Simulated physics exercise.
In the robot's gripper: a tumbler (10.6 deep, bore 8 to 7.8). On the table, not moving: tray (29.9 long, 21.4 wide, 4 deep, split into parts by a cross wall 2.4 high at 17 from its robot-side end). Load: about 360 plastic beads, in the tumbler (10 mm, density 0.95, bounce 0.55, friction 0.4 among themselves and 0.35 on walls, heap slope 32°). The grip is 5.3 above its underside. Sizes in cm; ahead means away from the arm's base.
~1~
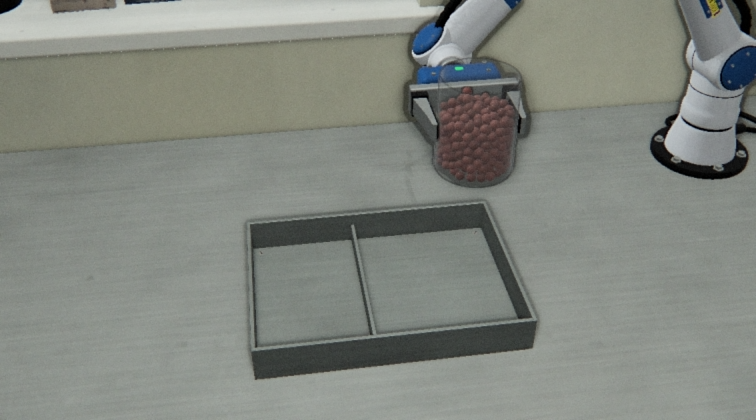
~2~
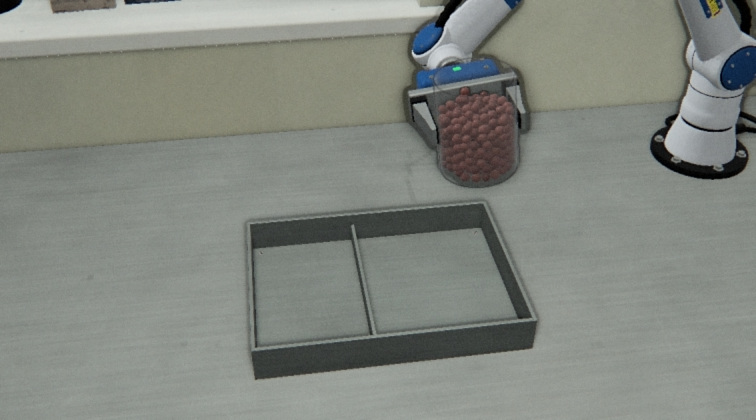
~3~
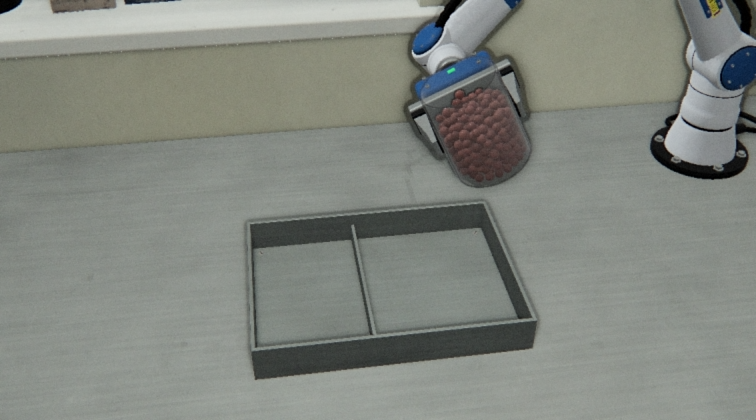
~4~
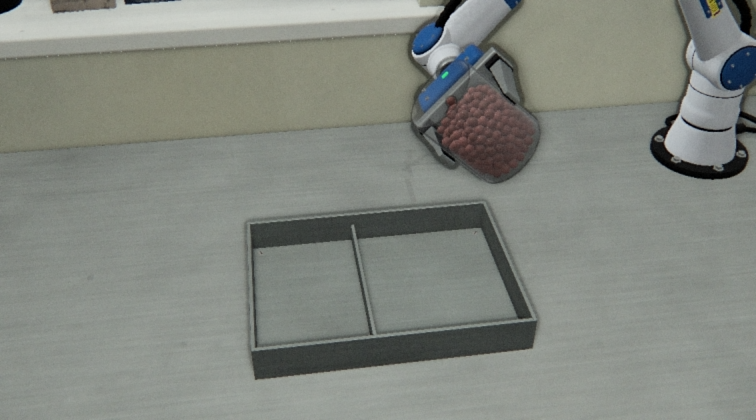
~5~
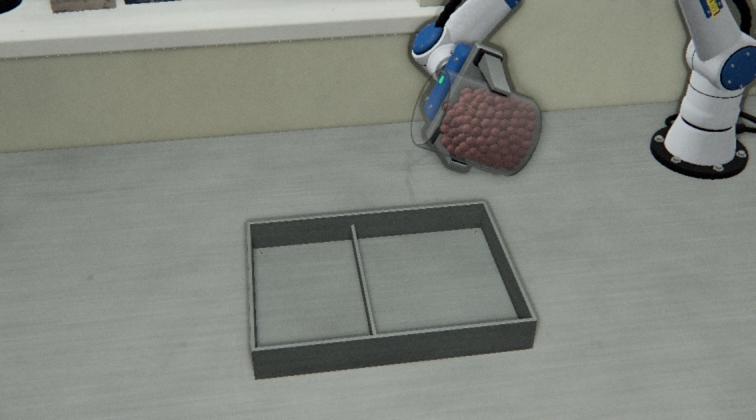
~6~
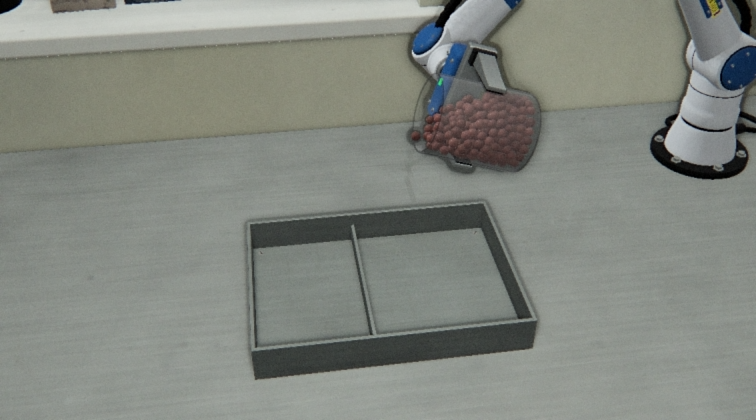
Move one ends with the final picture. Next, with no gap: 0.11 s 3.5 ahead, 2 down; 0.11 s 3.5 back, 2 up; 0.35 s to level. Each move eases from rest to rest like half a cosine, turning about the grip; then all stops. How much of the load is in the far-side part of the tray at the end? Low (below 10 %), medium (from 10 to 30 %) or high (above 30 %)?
Share in the far-side part of the tray: Low (below 10 %).
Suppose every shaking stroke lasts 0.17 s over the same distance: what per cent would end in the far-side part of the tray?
In that case some 0 per cent.
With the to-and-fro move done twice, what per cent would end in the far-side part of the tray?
It would be near 10 per cent.
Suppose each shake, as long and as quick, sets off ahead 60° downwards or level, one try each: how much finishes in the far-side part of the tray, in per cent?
About 0 and 15 per cent.
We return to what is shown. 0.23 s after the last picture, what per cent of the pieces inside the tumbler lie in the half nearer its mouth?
About 40 per cent.
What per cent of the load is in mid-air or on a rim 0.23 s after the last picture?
Roughly 4 per cent.
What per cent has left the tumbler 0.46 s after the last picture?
Some 10 per cent.
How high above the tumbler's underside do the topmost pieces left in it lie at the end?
About 8.0 cm.
Then, 0.23 s on, tilted 72° forward, highest piece 24 above the table; 341 in the tumbler, 16 in flight or on a rim.
Then, 0.46 s on, tilted 17° forward, highest piece 28 above the table; 315 in the tumbler, 19 in the robot-side part, 18 in the far-side part, 5 in flight or on a rim.
Then, 0.77 s on, level, highest piece 25 above the table; 315 in the tumbler, 22 in the far-side part, 20 in the robot-side part.
Then, 1.82 s on, level, highest piece 25 above the table; 315 in the tumbler, 22 in the far-side part, 20 in the robot-side part.
In the end, 315 in the tumbler, 22 in the far-side part, 20 in the robot-side part. That is 6 % in the far-side part of the tray.
